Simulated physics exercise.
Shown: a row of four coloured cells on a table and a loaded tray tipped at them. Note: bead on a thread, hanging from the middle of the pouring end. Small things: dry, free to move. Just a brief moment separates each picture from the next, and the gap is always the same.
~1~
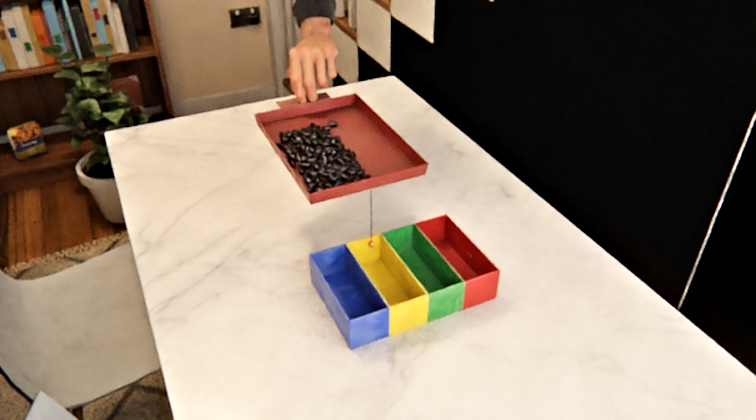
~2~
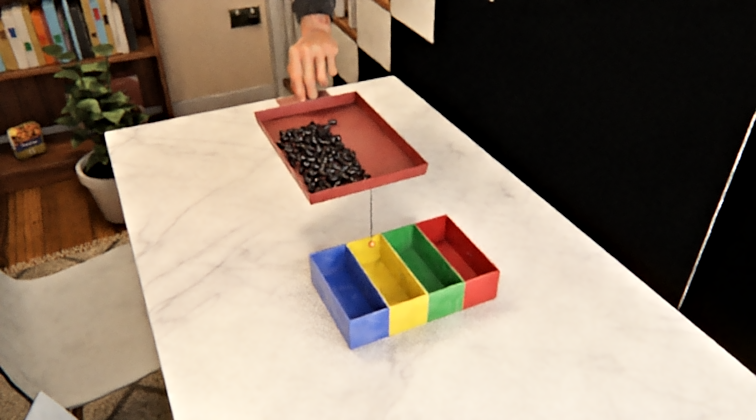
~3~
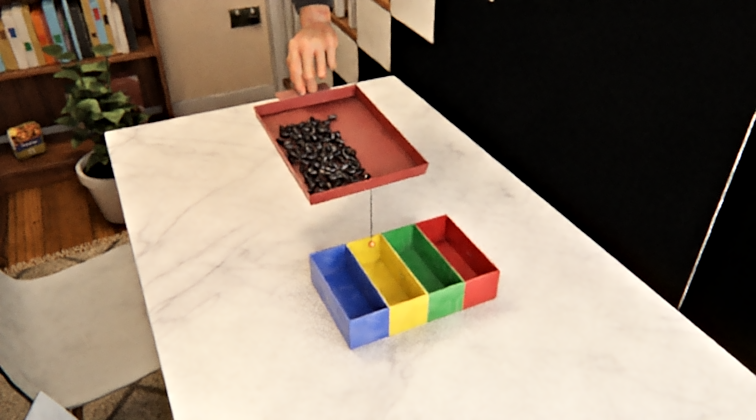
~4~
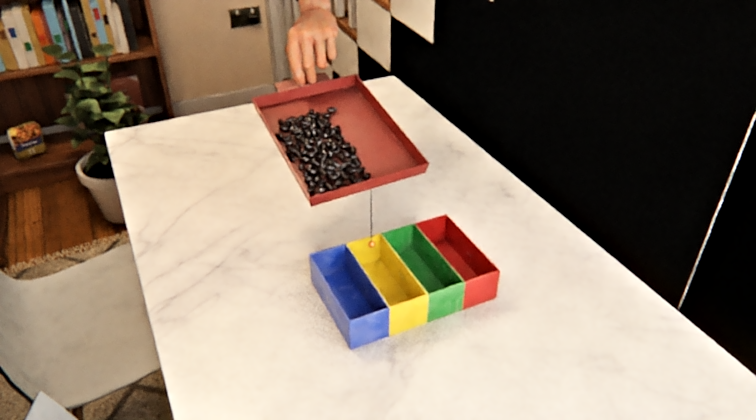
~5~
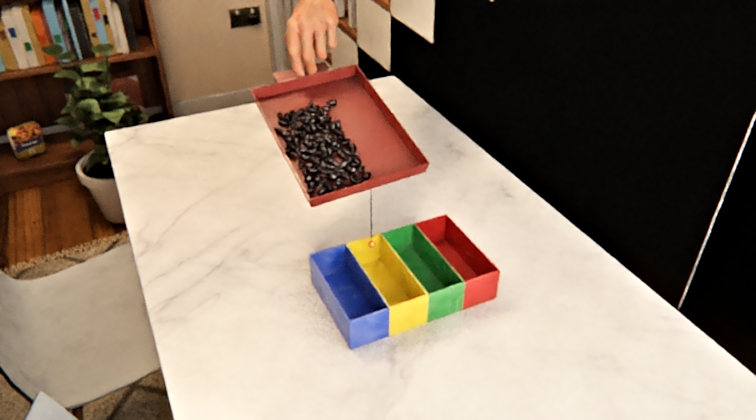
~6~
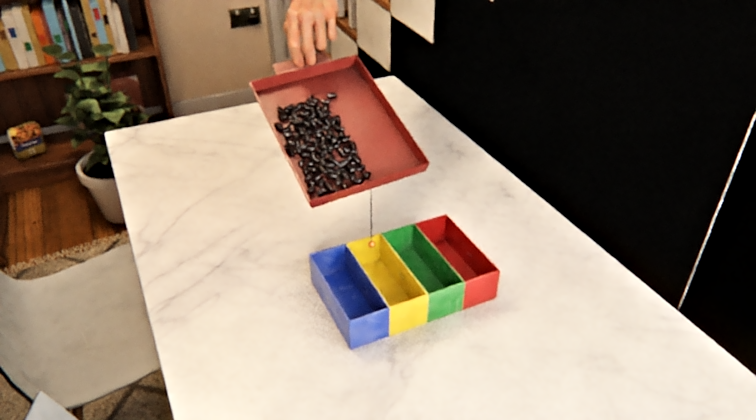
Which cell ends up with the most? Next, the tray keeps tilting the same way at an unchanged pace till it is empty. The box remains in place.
The blue cell.
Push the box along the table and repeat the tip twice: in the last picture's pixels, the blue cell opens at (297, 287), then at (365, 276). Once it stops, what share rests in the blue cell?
Around 10 % followed by around 30 %.
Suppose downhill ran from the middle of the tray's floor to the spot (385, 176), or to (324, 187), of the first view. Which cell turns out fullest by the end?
First aim: The green one. Second aim: The cell in blue.
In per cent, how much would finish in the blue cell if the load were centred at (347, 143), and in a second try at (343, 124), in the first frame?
Estimate: 40 % first, 40 % second.
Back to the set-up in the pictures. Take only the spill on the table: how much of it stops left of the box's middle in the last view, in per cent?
100 in a hundred, roughly.
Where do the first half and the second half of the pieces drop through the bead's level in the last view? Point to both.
Earlier half at (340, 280), later half at (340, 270).
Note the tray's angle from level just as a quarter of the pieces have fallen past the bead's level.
At roughly 115°.
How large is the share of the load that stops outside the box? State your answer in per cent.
My estimate is close to 30 %.
Soon after the last picture, tray tipped steeply; nearly all on the tray; a stray few falling or outside the box.
A little later, tray tipped past a quarter turn; nearly all on the tray; a stray few in the blue cell; a stray few falling or outside the box.
Later still, tray tipped past a quarter turn; about half in the blue cell; about a quarter in the yellow cell; a stray few in the green cell; about a third falling or outside the box.
At rest, tray tipped past a quarter turn; about half in the blue cell; about a quarter in the yellow cell; a stray few in the green cell; none in the red cell; about a third outside the box.
